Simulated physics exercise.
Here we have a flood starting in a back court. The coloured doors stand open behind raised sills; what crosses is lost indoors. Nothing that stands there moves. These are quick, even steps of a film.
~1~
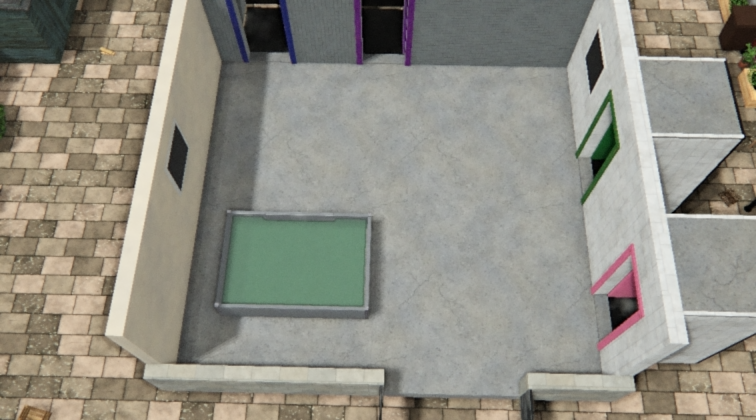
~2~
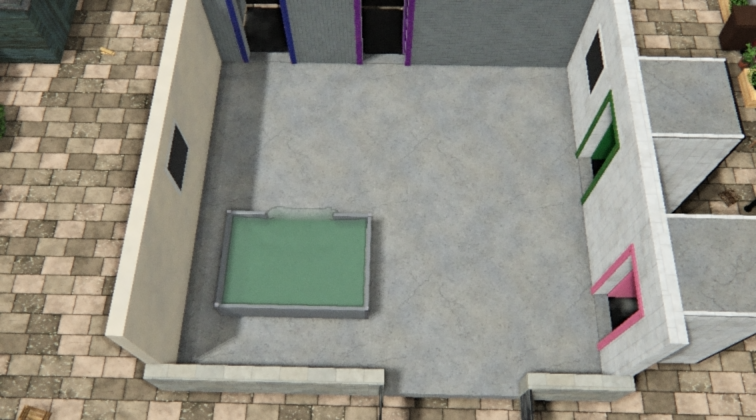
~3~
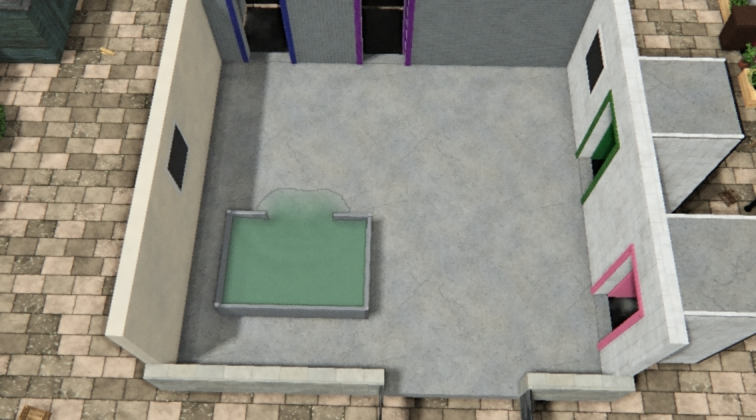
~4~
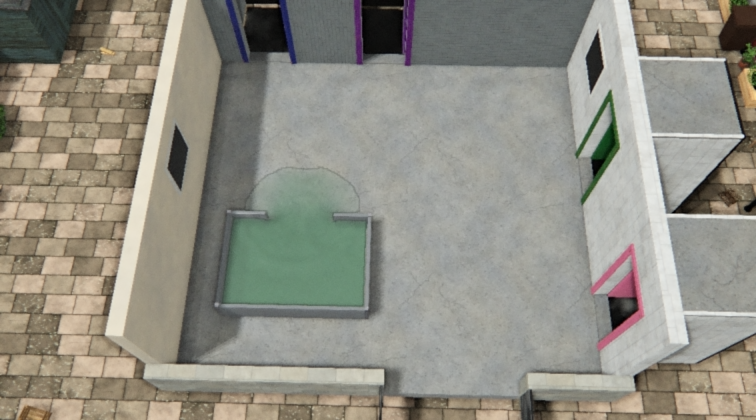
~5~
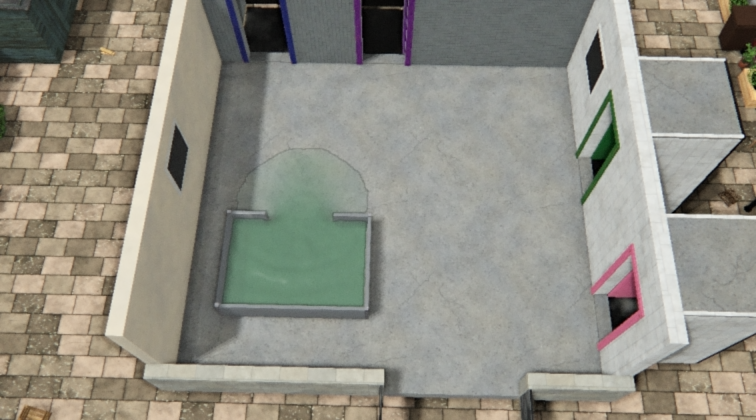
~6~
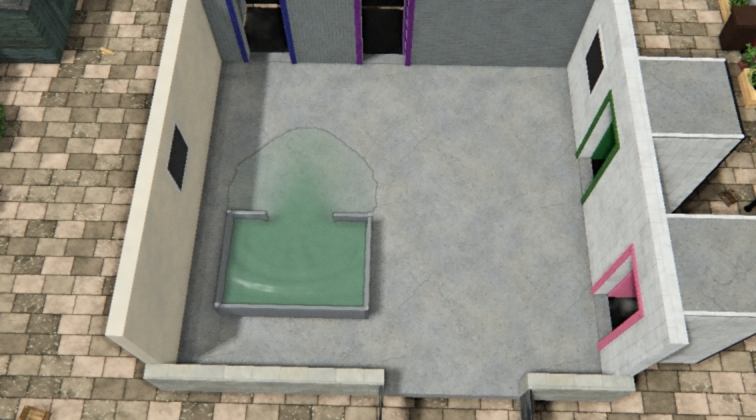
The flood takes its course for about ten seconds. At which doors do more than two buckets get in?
One by one: The purple door takes more than that; the blue door takes more than that; the green door stays under that; the pink door stays under that.
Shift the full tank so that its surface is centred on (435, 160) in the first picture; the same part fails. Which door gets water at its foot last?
That is the pink-painted one.
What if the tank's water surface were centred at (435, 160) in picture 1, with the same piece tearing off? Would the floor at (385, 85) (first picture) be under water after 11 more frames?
Answer: Under water.
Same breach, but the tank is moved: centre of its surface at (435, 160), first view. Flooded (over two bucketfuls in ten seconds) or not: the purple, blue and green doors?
One by one: The purple door floods; the blue door stays under; the green door takes less.
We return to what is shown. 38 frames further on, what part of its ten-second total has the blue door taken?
I make it 85 per cent.
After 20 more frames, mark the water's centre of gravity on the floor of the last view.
Roughly at (309, 182).
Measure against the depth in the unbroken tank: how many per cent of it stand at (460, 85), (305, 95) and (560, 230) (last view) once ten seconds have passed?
About 6, 10 and 6 per cent.
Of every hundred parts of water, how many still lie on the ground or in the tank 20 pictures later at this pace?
I make it 92 per cent.
A moment on, water covers 20 % of the floor; the purple door not reached, the blue door not reached, the green door not reached, the pink door not reached.
Next, water covers 30 % of the floor; the purple door under two buckets in, the blue door over two buckets in, the green door not reached, the pink door not reached.
Then, water covers 35 % of the floor; the purple door over two buckets in, the blue door far over two buckets in, the green door not reached, the pink door not reached.
Later, water covers 45 % of the floor; the purple door over two buckets in, the blue door far over two buckets in, the green door wet at the sill, nothing in, the pink door not reached.
In the end, water covers 75 % of the floor; the purple door far over two buckets in, the blue door far over two buckets in, the green door wet at the sill, nothing in, the pink door wet at the sill, nothing in.
